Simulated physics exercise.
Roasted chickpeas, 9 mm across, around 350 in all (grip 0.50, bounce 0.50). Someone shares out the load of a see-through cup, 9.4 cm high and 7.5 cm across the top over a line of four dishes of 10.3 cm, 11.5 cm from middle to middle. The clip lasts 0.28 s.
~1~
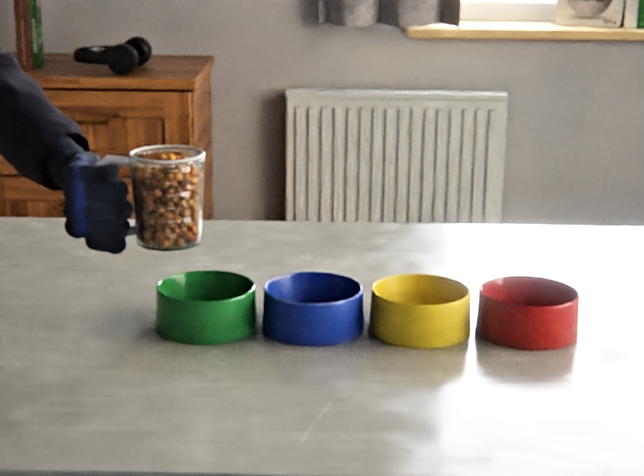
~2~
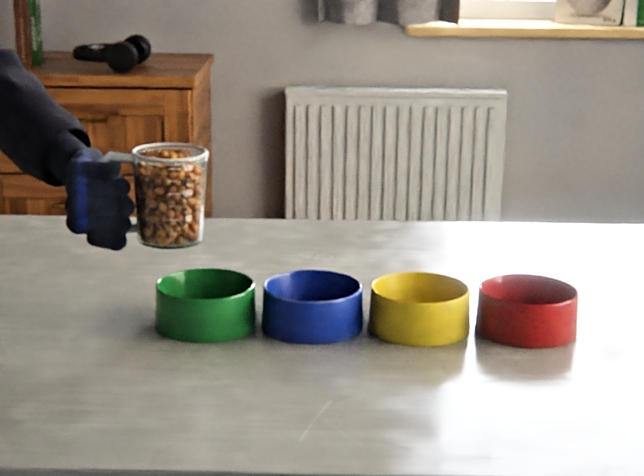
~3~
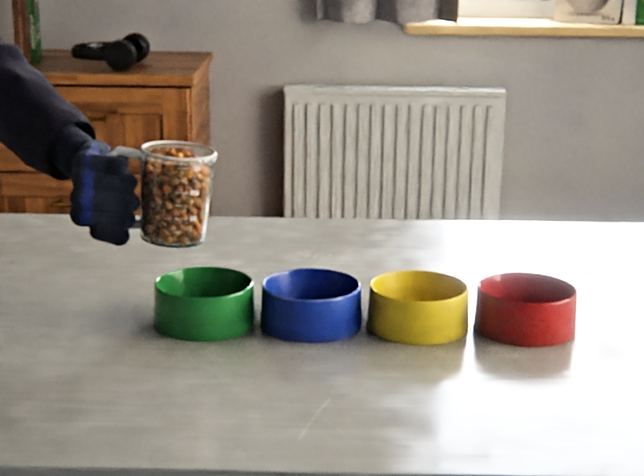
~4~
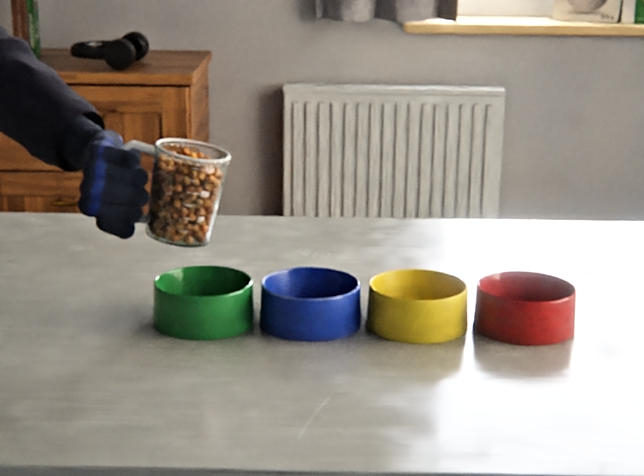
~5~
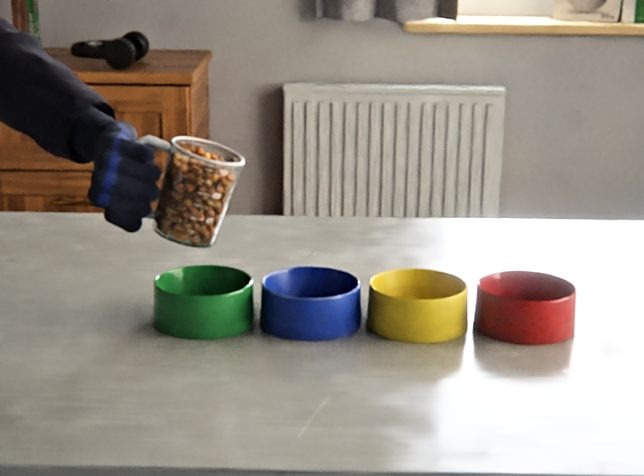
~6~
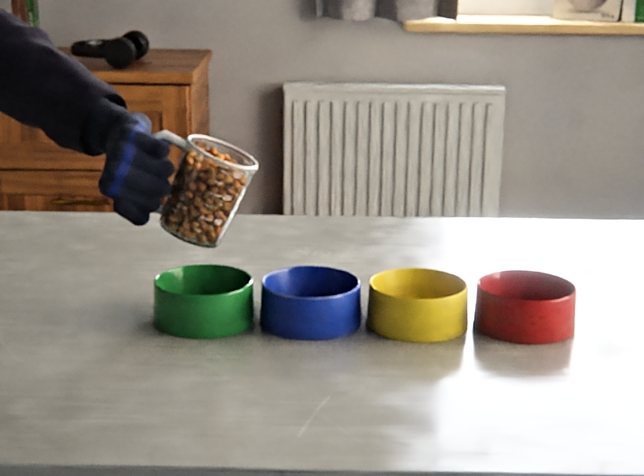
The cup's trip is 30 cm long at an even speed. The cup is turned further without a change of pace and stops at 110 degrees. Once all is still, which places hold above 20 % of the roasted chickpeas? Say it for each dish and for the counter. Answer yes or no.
Red: Yes, blue: No, green: No, yellow: Yes, counter: No.
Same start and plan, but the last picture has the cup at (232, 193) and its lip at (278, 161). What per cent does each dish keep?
Red 100; blue 0; green 0; yellow 0.
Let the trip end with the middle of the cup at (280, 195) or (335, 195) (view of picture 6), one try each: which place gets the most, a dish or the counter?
Most goes to: Blue; yellow.
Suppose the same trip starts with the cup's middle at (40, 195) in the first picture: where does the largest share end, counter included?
Most goes to: Blue.
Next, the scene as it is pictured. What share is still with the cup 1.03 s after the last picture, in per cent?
About 50 per cent.
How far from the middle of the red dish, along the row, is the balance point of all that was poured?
Some 5 cm to the left.
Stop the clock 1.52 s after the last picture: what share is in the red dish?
About 40 per cent by then.
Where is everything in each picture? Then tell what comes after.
The first frame shows cup at (168, 198), tilt 0 degrees, lip at (203, 155), moved 0.0 cm; middle of the pieces at (169, 204); green dish at (206, 286); blue dish at (313, 288); yellow dish at (421, 290); red dish at (529, 291).
The second frame shows cup at (170, 196), tilt 1 degrees, lip at (206, 154), moved 0.3 cm; middle of the pieces at (171, 202).
The third frame shows cup at (176, 195), tilt 5 degrees, lip at (215, 155), moved 1.0 cm; middle of the pieces at (176, 201).
The fourth frame shows cup at (185, 194), tilt 11 degrees, lip at (229, 158), moved 2.1 cm; middle of the pieces at (185, 200).
The fifth frame shows cup at (196, 193), tilt 17 degrees, lip at (243, 162), moved 3.1 cm; middle of the pieces at (195, 200).
The sixth frame shows cup at (206, 193), tilt 23 degrees, lip at (256, 166), moved 4.2 cm; middle of the pieces at (205, 199); green dish at (204, 280); blue dish at (311, 282); yellow dish at (419, 284); red dish at (526, 285).
Then, 0.62 s after the last picture, tilt 87 degrees; cup holds 100 %.
Then, 1.03 s after the last picture, tilt 110 degrees; cup holds 50 %, yellow 45 %.
Then, 1.52 s after the last picture, tilt 110 degrees; cup holds 5 %, red 40 %, yellow 45 %.
In the end, red 45 %, blue 0 %, green 0 %, yellow 45 %, counter 10 %.
